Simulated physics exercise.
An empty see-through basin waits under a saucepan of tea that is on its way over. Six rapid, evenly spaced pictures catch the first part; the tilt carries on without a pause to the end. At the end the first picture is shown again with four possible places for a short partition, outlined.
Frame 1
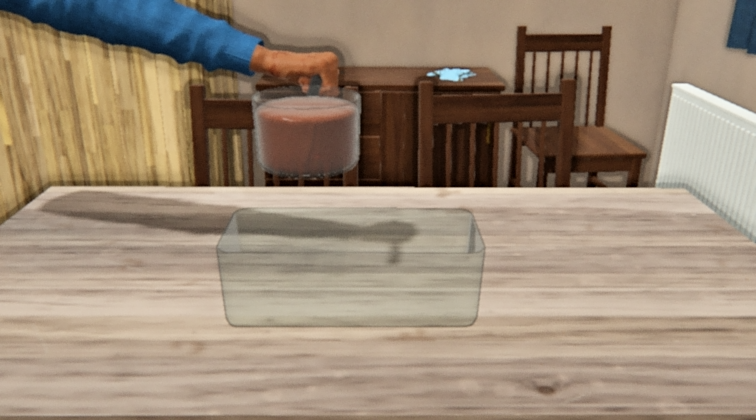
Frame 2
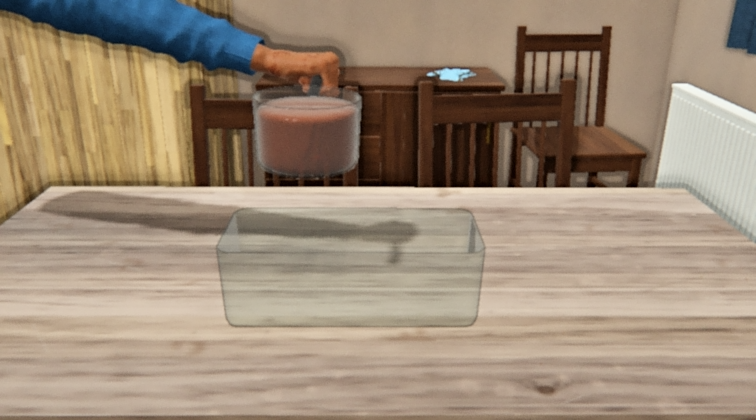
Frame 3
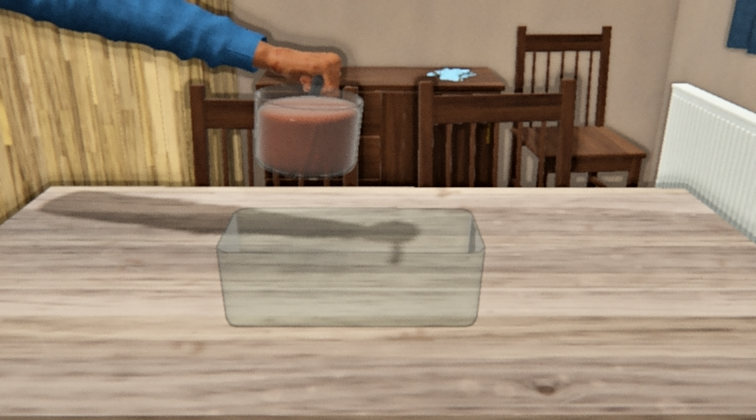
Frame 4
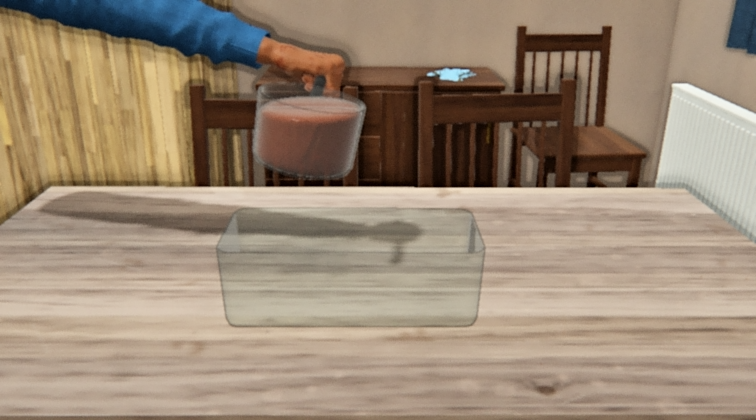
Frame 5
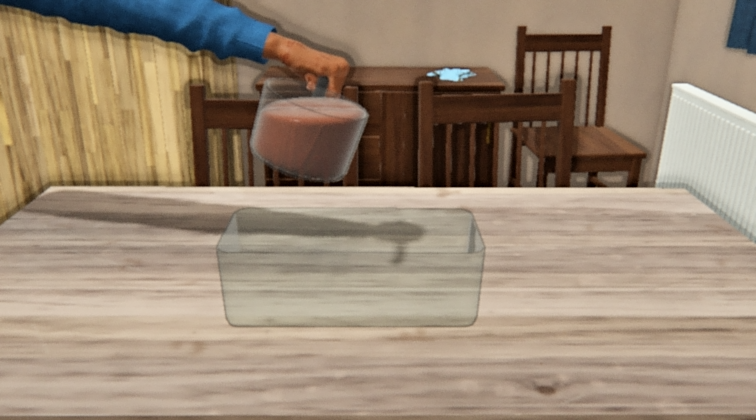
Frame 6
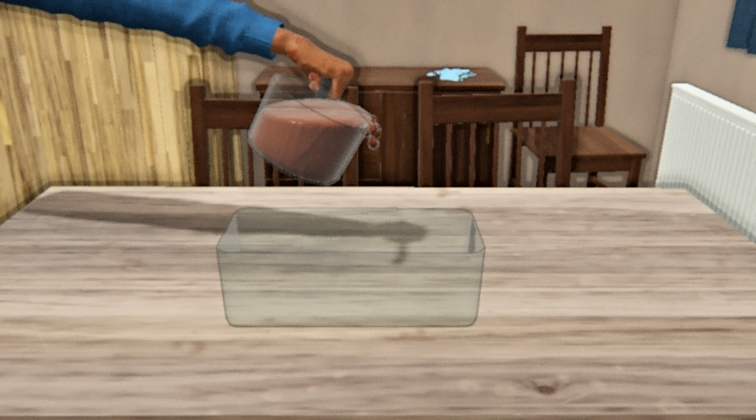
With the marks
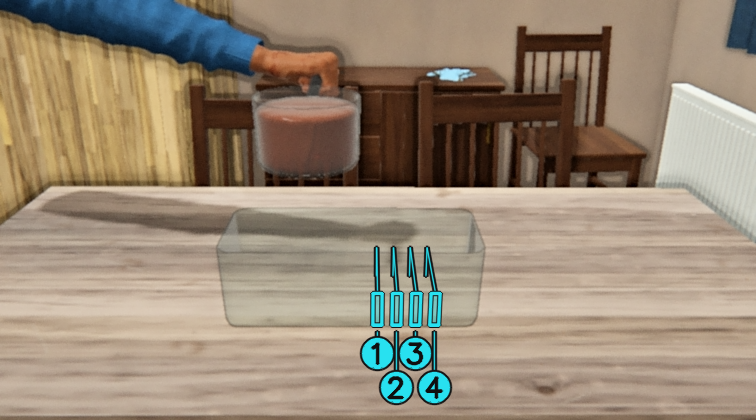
A hand tilts a clear container of reddish-brown liquid rightward until some slips over its lip.
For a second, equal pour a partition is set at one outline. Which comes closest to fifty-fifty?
3 is best.
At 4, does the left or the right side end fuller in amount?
The left side.
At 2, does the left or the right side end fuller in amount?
More ends on the right.
On the marked copy, 1 at (377, 331); 2 at (396, 331); 3 at (415, 331); 4 at (434, 331).
Choosing 1, about 6 % ends left of the wall and 93 % right of it.
Choosing 2, about 24 % ends left of the wall and 75 % right of it.
Choosing 3, about 46 % ends left of the wall and 53 % right of it.
Choosing 4, about 75 % ends left of the wall and 24 % right of it.
